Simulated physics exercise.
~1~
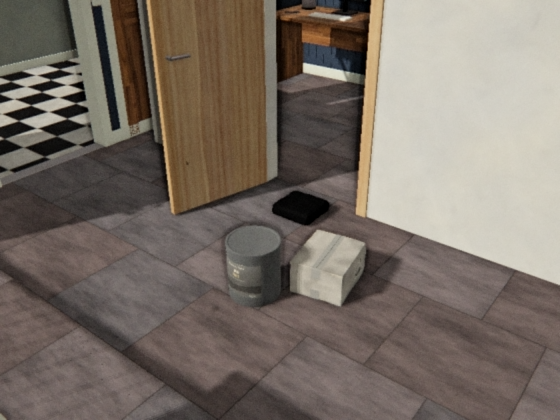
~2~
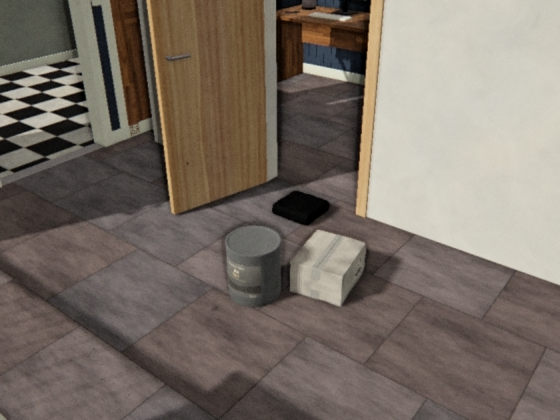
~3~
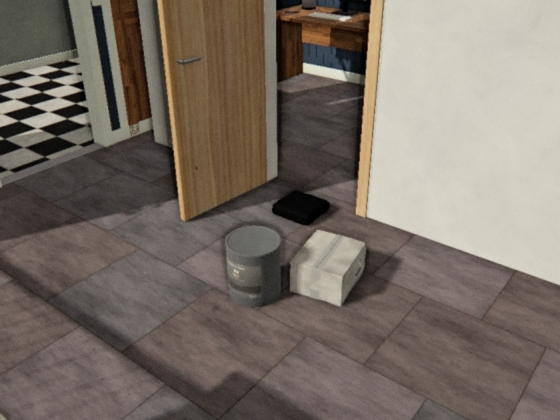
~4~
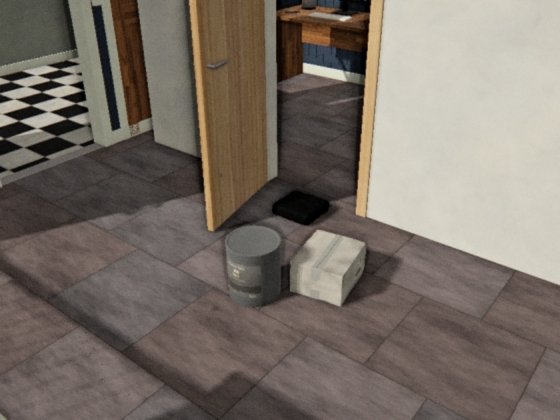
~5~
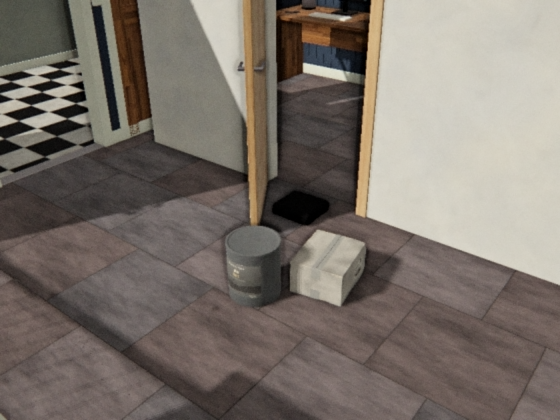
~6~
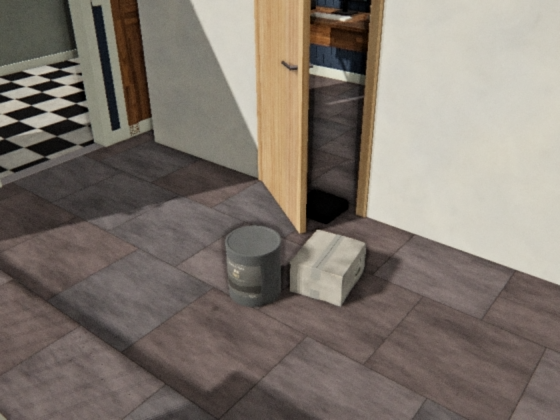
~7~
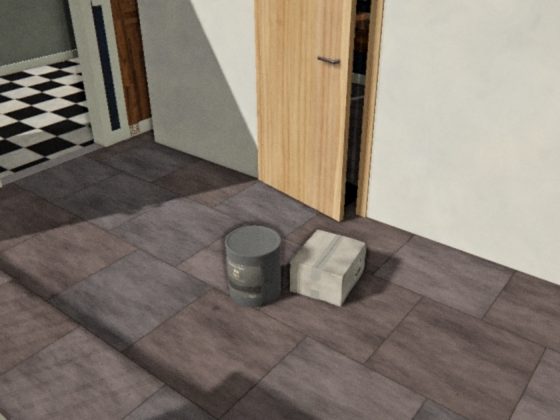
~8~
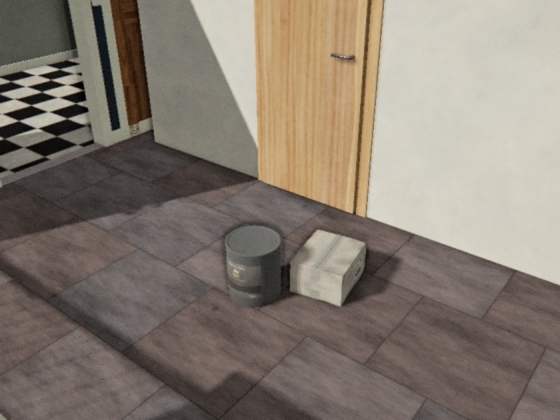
Tiled hallway with a wooden door swinging shut, sweeping a black cushion out of view behind it, grey pail and white parcel staying put.
